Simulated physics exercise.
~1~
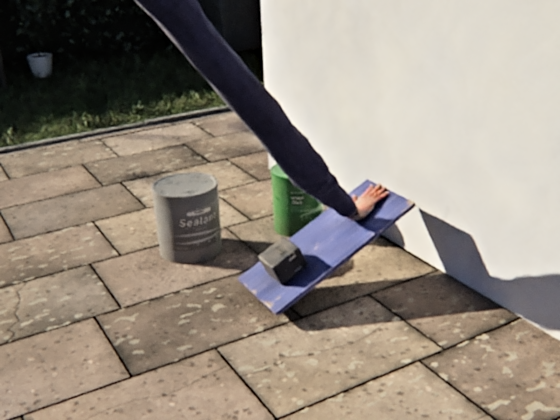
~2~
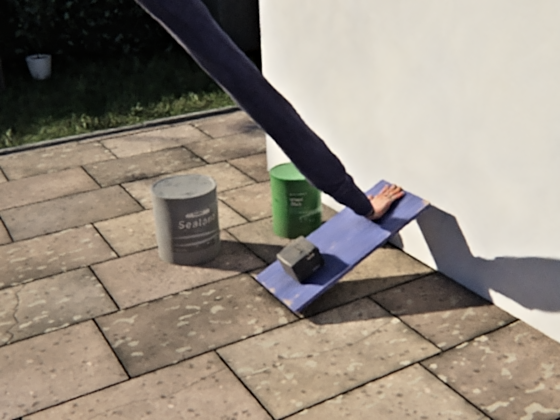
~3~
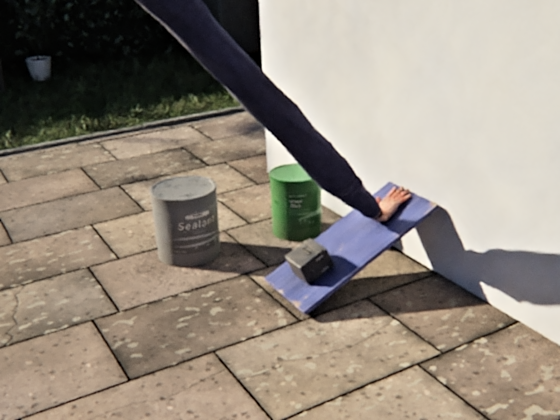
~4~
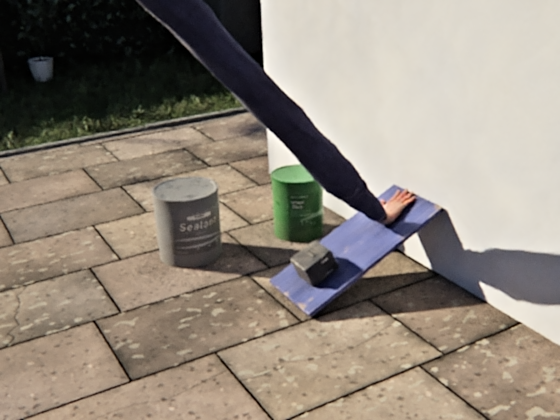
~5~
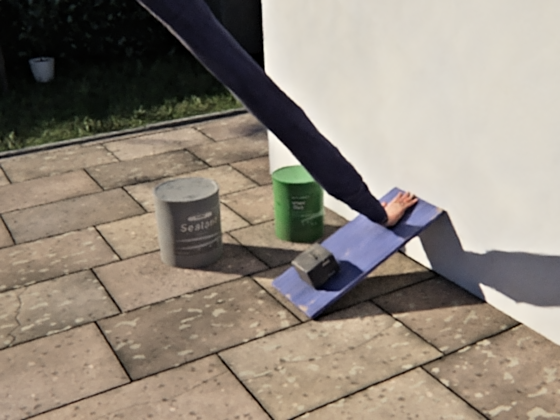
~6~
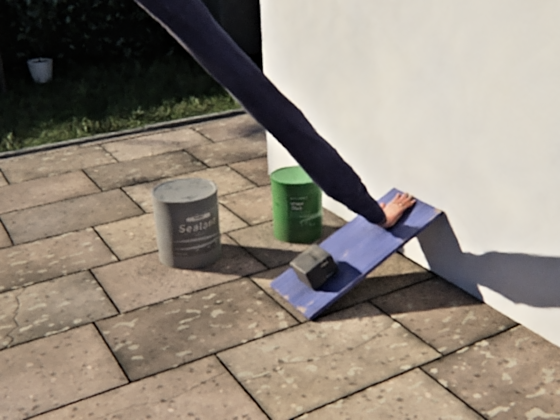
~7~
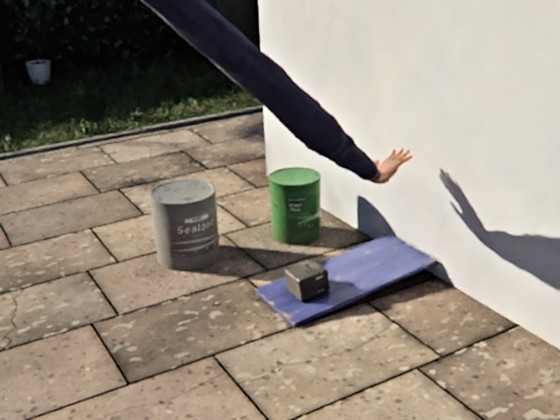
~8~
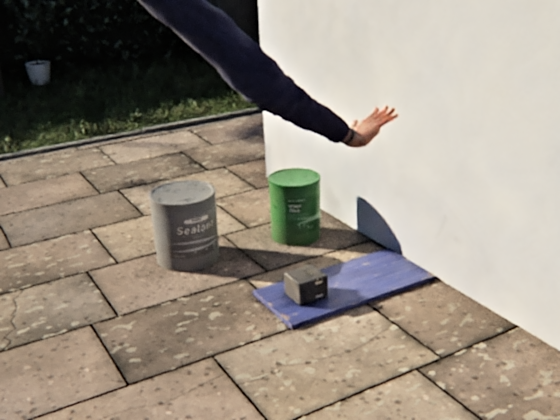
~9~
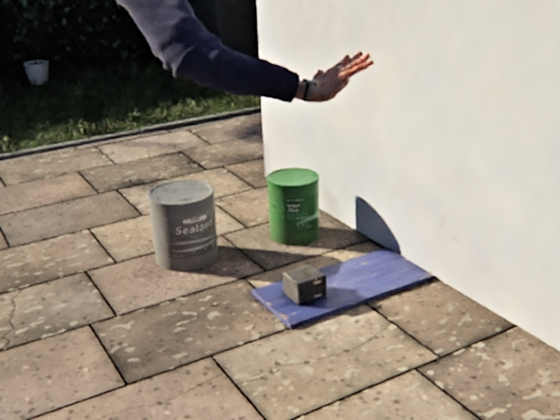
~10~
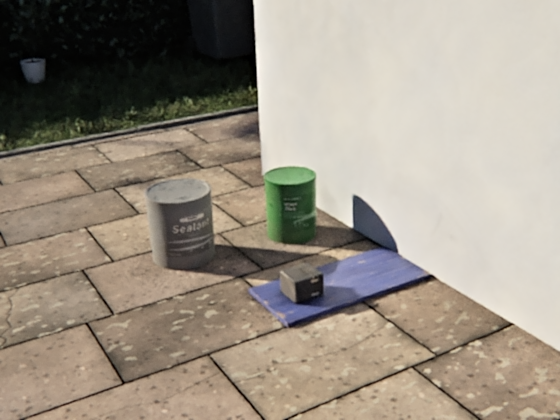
A hand in a dark blue sleeve holds a blue board tilted against a bare white wall, with a small dark block resting on its lower end. The slightly swaying view looks down on a sunlit paved patio, where a grey pail stands at left, a green pail nearer the wall, and grass lies behind. The hand shifts the board a little to the right and steadies it. Then it lets go and draws back, and the board slides down the wall. The board ends flat on the paving, the block still on it, as the arm leaves and both pails stay put.
